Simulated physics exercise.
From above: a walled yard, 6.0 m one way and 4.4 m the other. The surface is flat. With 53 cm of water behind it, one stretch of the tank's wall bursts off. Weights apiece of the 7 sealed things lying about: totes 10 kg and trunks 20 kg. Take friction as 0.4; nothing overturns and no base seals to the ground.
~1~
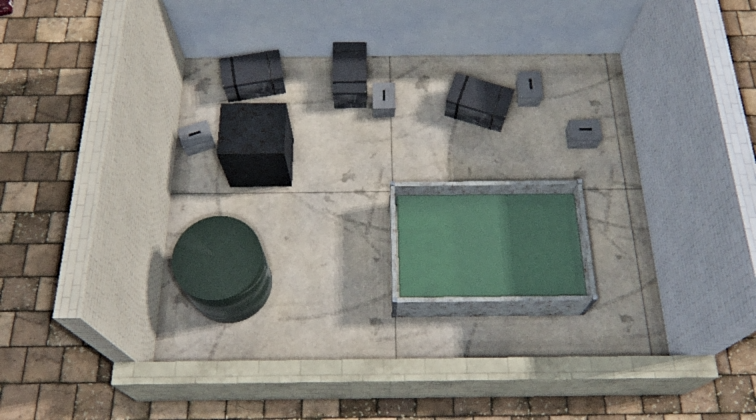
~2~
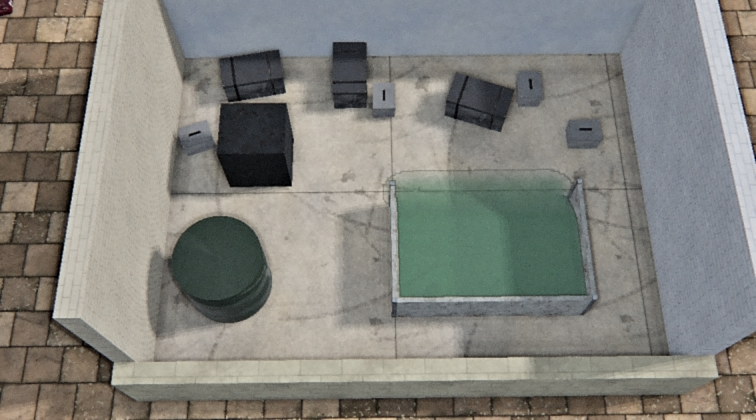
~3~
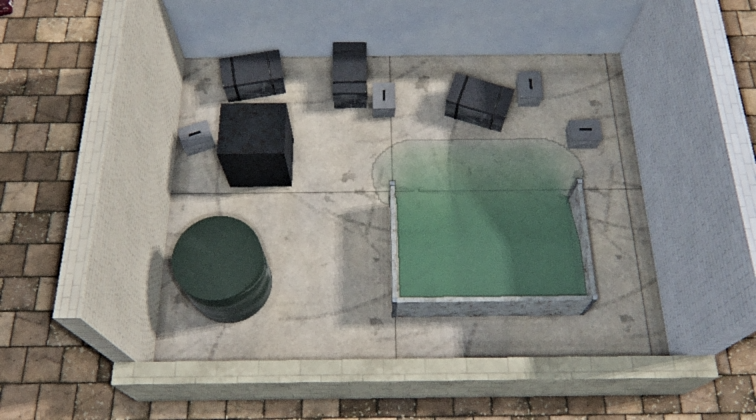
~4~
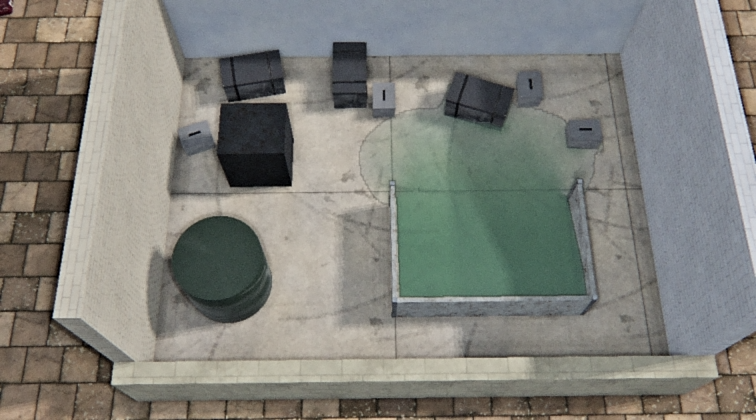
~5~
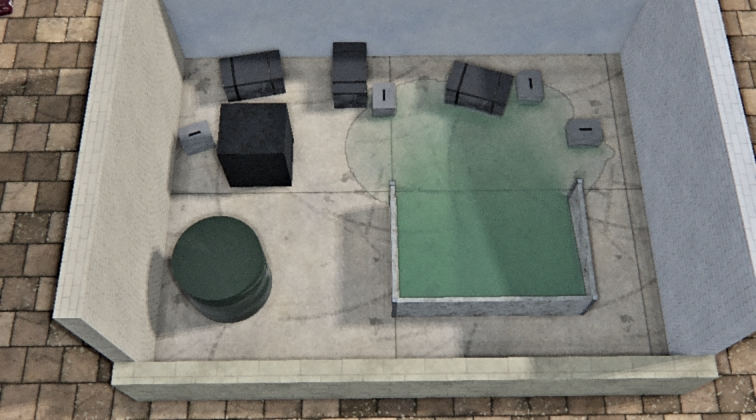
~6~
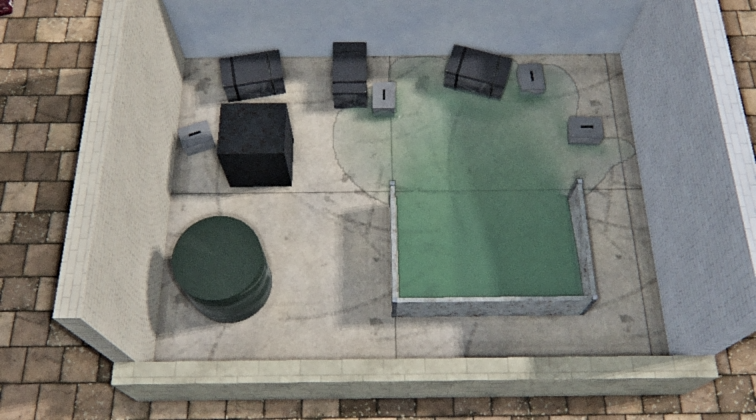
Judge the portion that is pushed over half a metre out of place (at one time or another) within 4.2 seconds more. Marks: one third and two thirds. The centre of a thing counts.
It is at least two thirds.
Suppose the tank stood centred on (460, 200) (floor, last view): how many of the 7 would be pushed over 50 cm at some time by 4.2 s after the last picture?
Then 7.
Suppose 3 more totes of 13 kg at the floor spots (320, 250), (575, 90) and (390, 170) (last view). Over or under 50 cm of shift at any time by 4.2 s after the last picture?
In that order: Less, more, over.
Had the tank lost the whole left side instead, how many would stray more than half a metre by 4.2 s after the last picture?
In that case 4 of them.
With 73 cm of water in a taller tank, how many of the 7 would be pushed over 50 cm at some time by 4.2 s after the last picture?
In that case 7 of them.
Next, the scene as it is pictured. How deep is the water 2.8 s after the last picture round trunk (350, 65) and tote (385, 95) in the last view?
Roughly 12 and 12 cm.
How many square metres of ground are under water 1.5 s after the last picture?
Roughly 14 m2.
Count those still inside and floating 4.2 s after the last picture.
At that moment 5.
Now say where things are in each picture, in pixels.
In the first frame, a trunk at (481, 95), on the bottom; a tote at (531, 84), on the bottom; 2.9 m2 under water; 0 of 7 have shifted.
In the second frame, a trunk at (481, 95), on the bottom; a tote at (531, 84) rests on the ground; 4.0 m2 under water; 0 of 7 have shifted.
In the third frame, a trunk at (481, 95) rests on the ground; a tote at (531, 84) rests on the ground; water covers 5.2 m2; 0 of 7 have shifted.
In the fourth frame, a trunk at (481, 94), on the bottom; a tote at (531, 84) rests on the ground; 6.5 m2 under water; 0 of 7 have shifted.
In the fifth frame, a trunk at (480, 82) rests on the ground, 19 cm from its start; a tote at (531, 84), on the bottom; water covers 7.5 m2; 1 of 7 have shifted.
In the sixth frame, a trunk at (479, 65), on the bottom, 45 cm from its start; a tote at (532, 76), on the bottom, 13 cm from its start; 8.9 m2 under water; 2 of 7 have shifted.
Then, 0.4 s after the last picture 1 of 7 are over 50 cm from their spots; 2 afloat.
Then, 1.5 s after the last picture 5 of 7 are over 50 cm from their spots; 5 afloat.
Then, 2.8 s after the last picture 7 of 7 are over 50 cm from their spots; 5 afloat.
Then, 4.2 s after the last picture 6 of 7 are over 50 cm from their spots, and 7 have been at some point; 5 afloat.
